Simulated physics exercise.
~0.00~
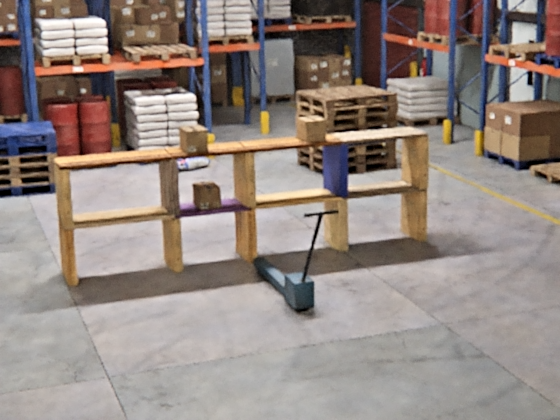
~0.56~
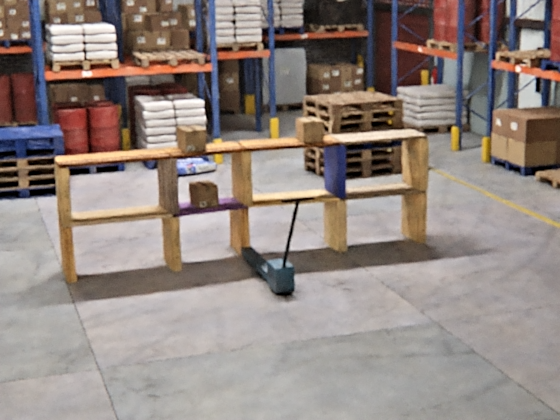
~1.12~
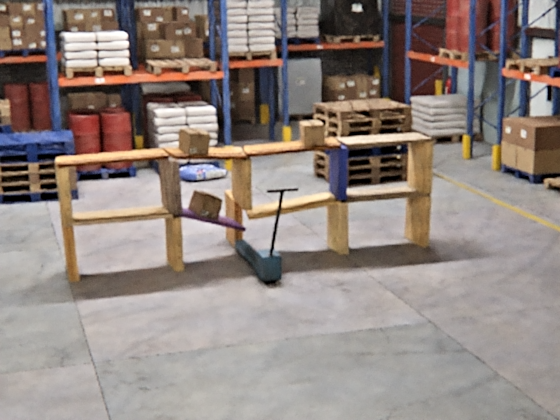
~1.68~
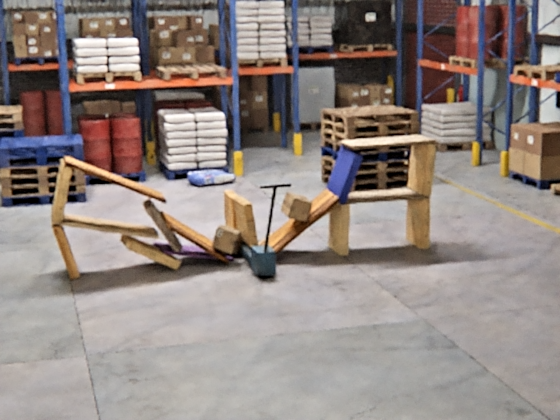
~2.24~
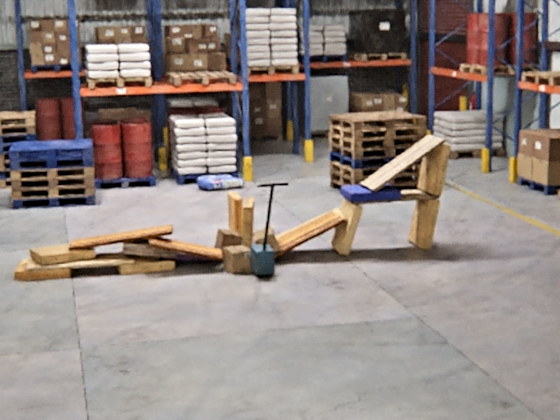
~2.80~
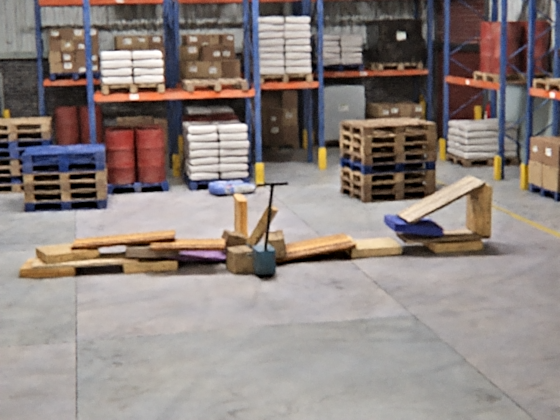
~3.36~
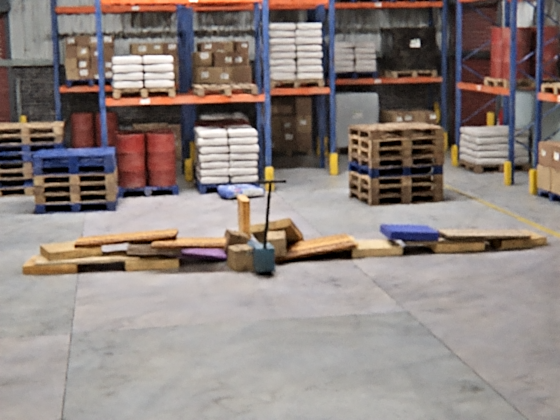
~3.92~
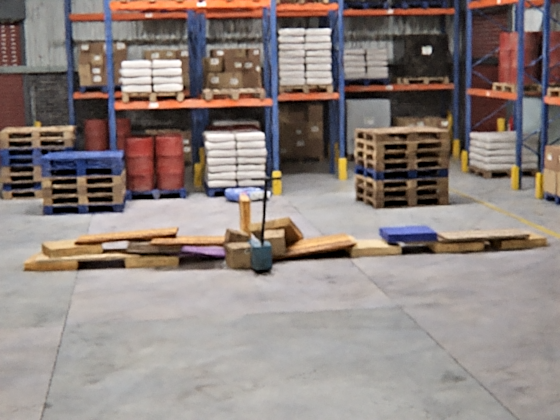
At the start, a long two-tier shelf of timber boards stands on a warehouse floor, holding a few cartons, with a blue upright and a purple lower board. A dark teal jack with a tall handle slides back into the base near the middle as the view drifts sideways. The purple board tilts with its carton, then the middle and left sections collapse around the jack. The blue upright leans and tips over, and the right section folds down after it. Finally, the jack stands still among low heaps of boards and cartons, with the blue piece lying flat.
